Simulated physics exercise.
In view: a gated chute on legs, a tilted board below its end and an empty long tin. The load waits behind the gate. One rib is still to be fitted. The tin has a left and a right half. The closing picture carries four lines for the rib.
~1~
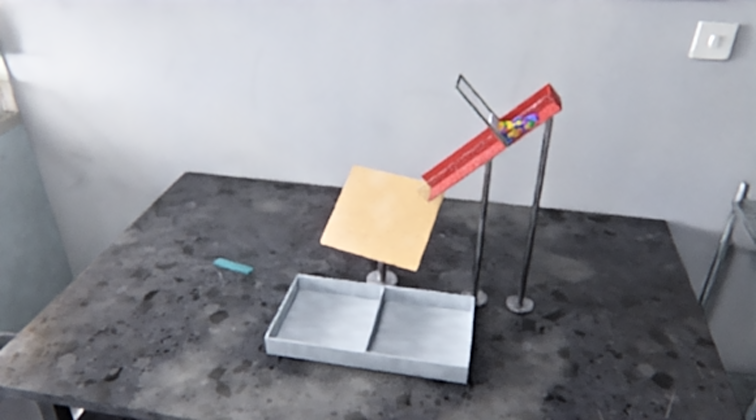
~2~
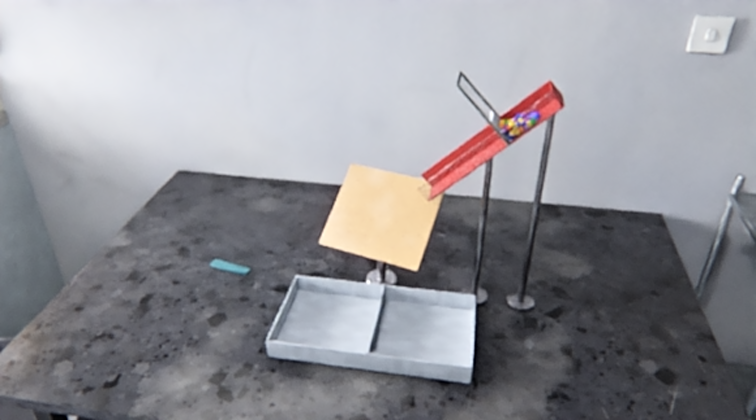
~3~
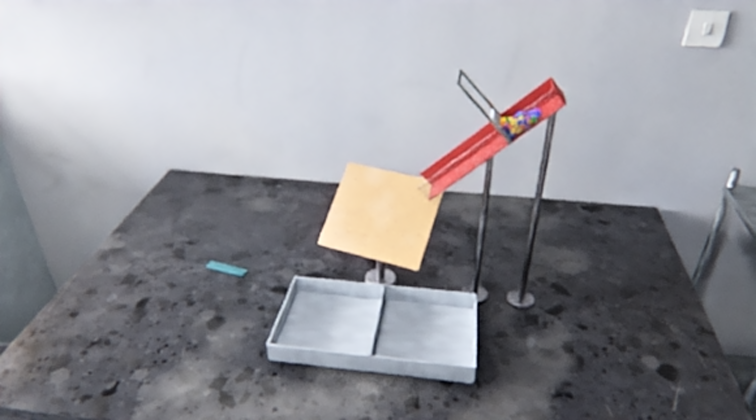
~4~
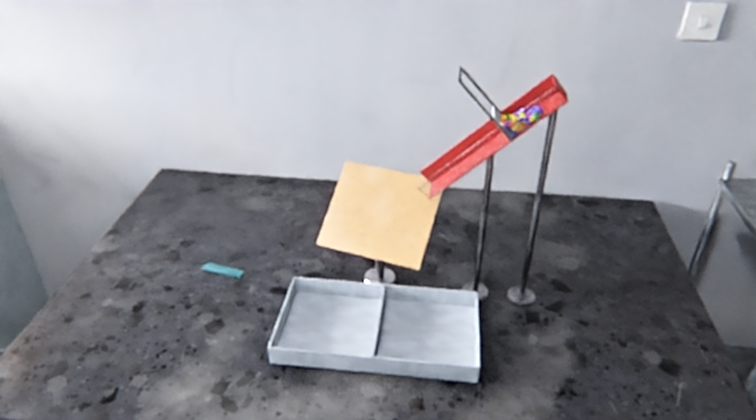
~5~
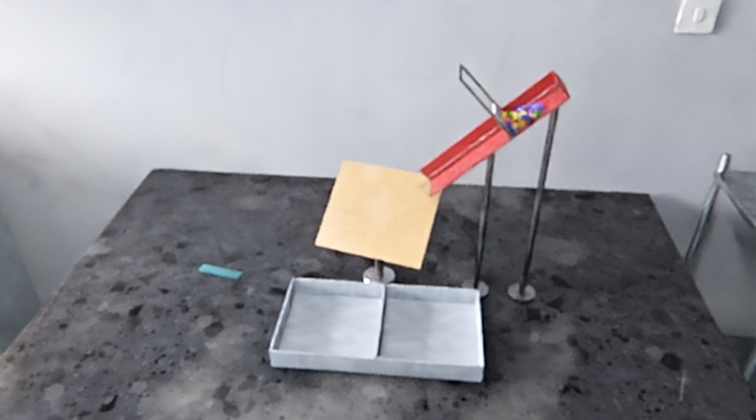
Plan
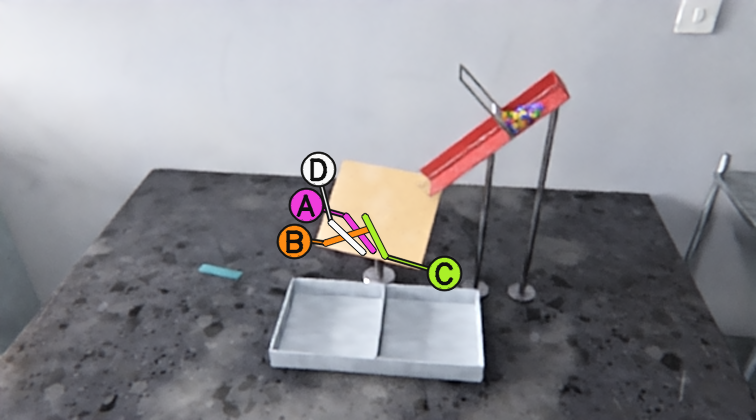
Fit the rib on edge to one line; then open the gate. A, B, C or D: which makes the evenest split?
Line A does it best.
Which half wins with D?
Left.
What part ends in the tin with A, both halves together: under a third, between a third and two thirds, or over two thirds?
Over two thirds.
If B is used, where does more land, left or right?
The left half.
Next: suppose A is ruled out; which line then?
It is C.
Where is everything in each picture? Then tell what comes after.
In the first frame, load behind the gate (514, 126), round plastic beads; lip of the chute (430, 195), sloping fairly steeply.
In the second frame, middle of the board (382, 214), tilted fairly steeply; middle of its low edge (366, 256); of its high edge (397, 174).
In the third frame, front corners of the tin (268, 344) and (475, 367); front end of its middle wall (369, 355); gate still shut (495, 117).
In the fourth frame, middle of the load (517, 119); lip (431, 191).
In the fifth frame, middle of the load (518, 116); lip (431, 190).
On the marked copy, line A from (346, 216) to (373, 250); line B from (369, 228) to (325, 243); line C from (365, 216) to (385, 256); line D from (331, 222) to (362, 252).
With A, of what is caught, roughly half in the left half, roughly half in the right.
With B, of what is caught, almost all in the left half, about a tenth in the right.
With C, of what is caught, roughly a quarter in the left half, the larger part in the right.
With D, of what is caught, almost all in the left half, about a tenth in the right.
